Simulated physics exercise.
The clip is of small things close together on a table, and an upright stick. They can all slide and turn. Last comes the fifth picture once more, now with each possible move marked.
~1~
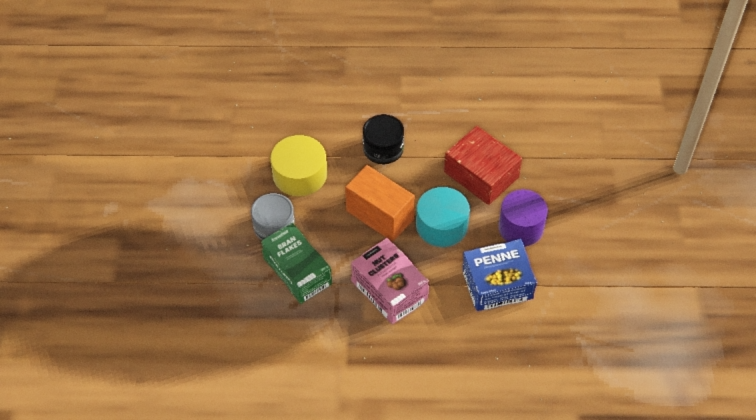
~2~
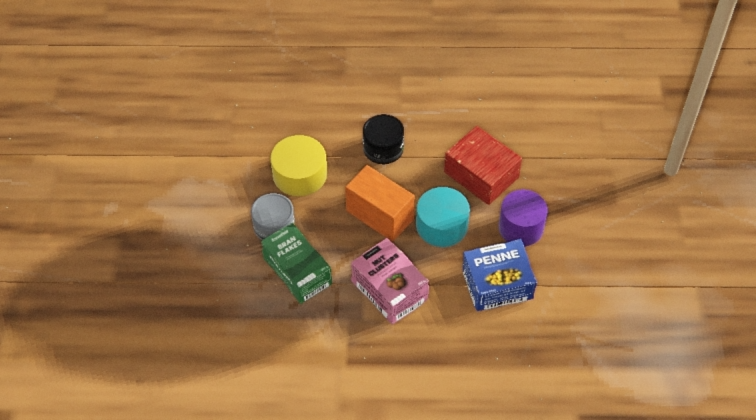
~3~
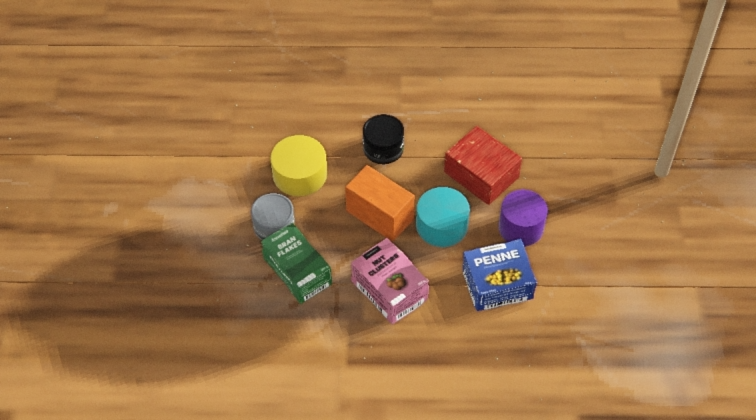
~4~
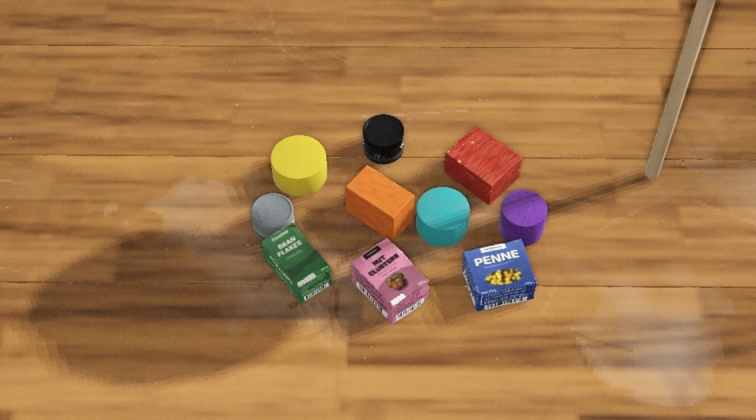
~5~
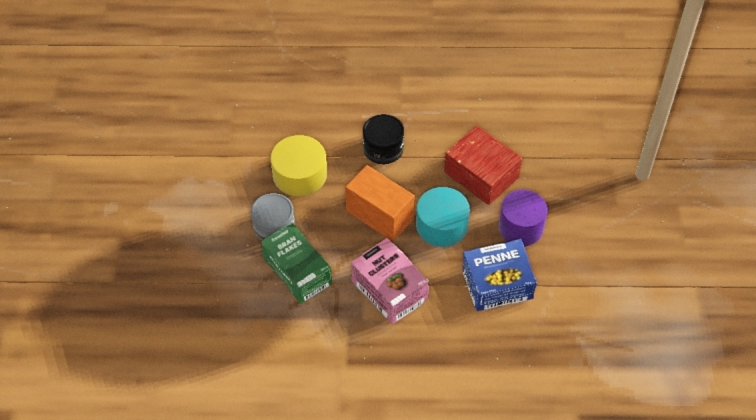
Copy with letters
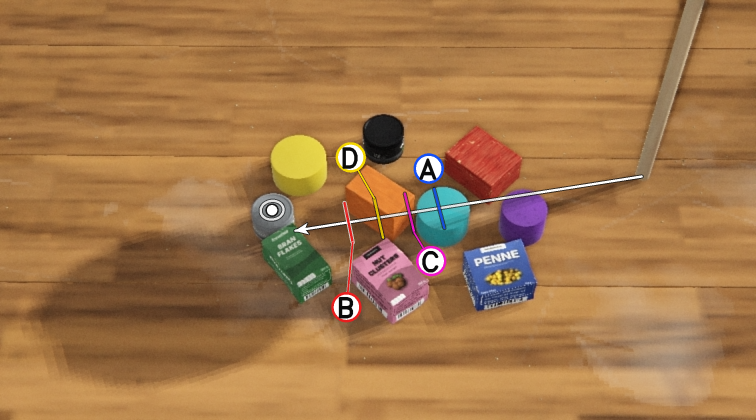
We see colourful blocks, round containers and small packets, including a blue penne box, grouped closely on a wooden table while an upright stick at the right slides slowly leftward; the grouped items stay still.
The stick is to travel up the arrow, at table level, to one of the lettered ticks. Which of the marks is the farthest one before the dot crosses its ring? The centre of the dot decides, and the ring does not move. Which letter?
At B, and not beyond.
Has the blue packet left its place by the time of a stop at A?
No.
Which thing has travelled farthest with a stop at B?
It is the orange block.
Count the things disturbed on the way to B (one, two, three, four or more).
It has moved three.
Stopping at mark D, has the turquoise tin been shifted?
Yes.
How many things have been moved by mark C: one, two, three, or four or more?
It has moved two.
On the marked copy, A at (439, 209); B at (349, 222); C at (410, 213); D at (378, 217); the arrow from (642, 177) to (295, 231); the white dot at (272, 210).
Taking B. A third of the way, foot of the stick (538, 194).
Two thirds of the way, foot of the stick (432, 210); turquoise tin (430, 229); red block (469, 162).
When it is over, foot of the stick (349, 223); orange block (323, 210); turquoise tin (428, 231); the dot is still in its ring.
As for the rest, A keeps the dot in but is short; C keeps the dot in but is short; D keeps the dot in but is short.
